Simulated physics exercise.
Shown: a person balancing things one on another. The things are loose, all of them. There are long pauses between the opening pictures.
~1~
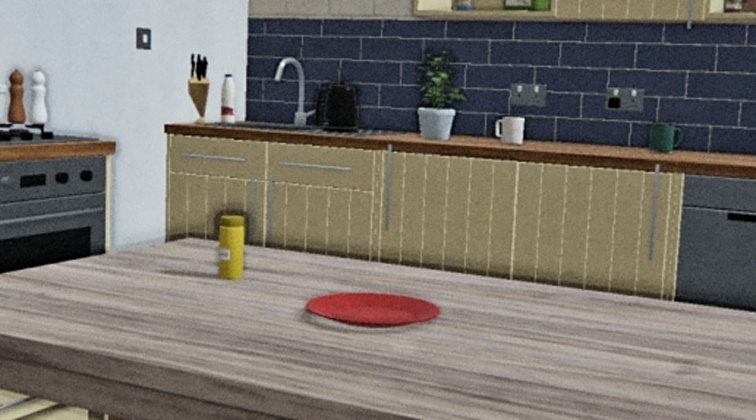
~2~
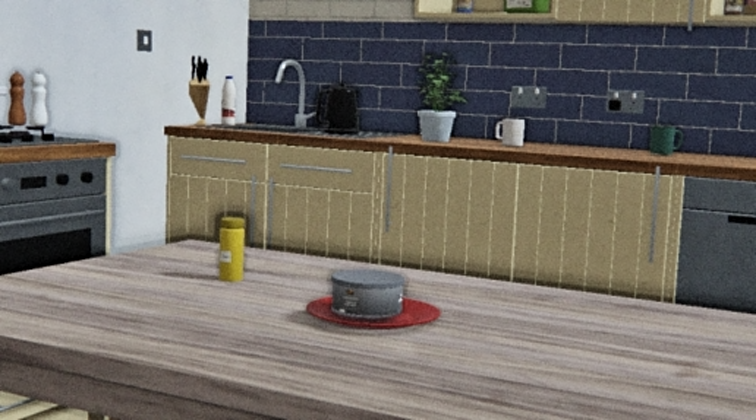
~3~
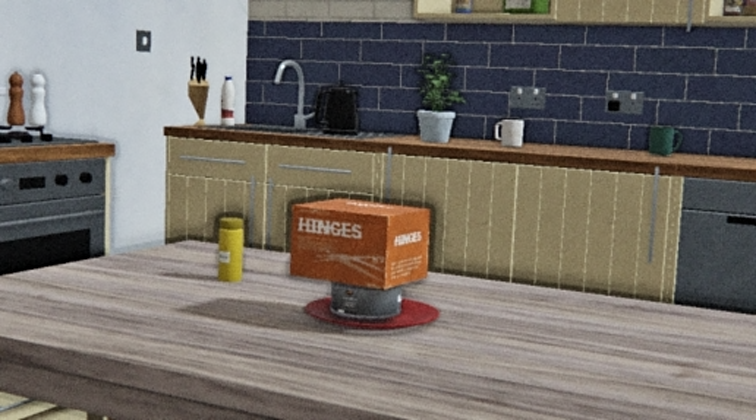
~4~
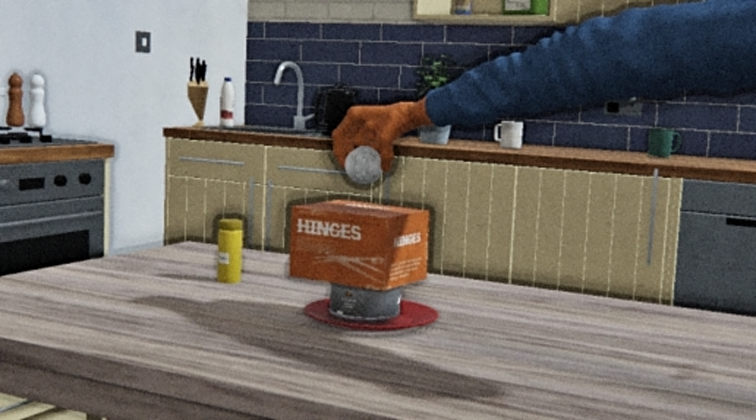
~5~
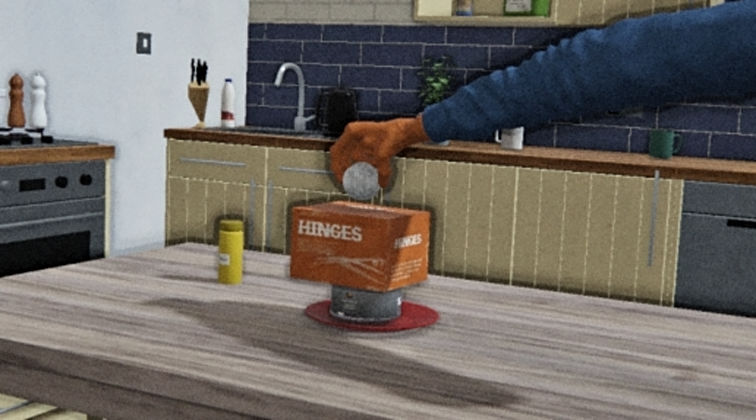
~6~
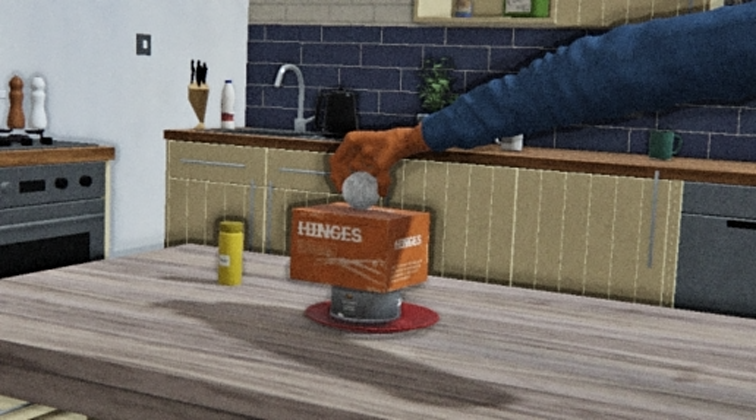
A hand in a blue sleeve works above a wooden table in a kitchen, seen from slightly above by a still camera. A yellow shaker stands left of a red plate, with cream cupboards and dark blue tiles behind. A grey tub appears on the plate, then an orange hinges box on the tub, and the hand reaches in from the right, lowering a pale round object onto the box.
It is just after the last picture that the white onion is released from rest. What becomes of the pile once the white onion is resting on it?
The pile remains standing.
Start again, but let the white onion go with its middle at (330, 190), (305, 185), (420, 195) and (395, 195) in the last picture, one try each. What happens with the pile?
Outcomes in order: No collapse, a collapse, a collapse, no collapse.
Then, 0.20 s past the last view, nothing moves.
Then, 0.40 s past the last view, white onion resting near (361, 192).
Finally, all 5 still in place. Final places as the last picture's camera would see them, white onion near (361, 192). The pile stays up.
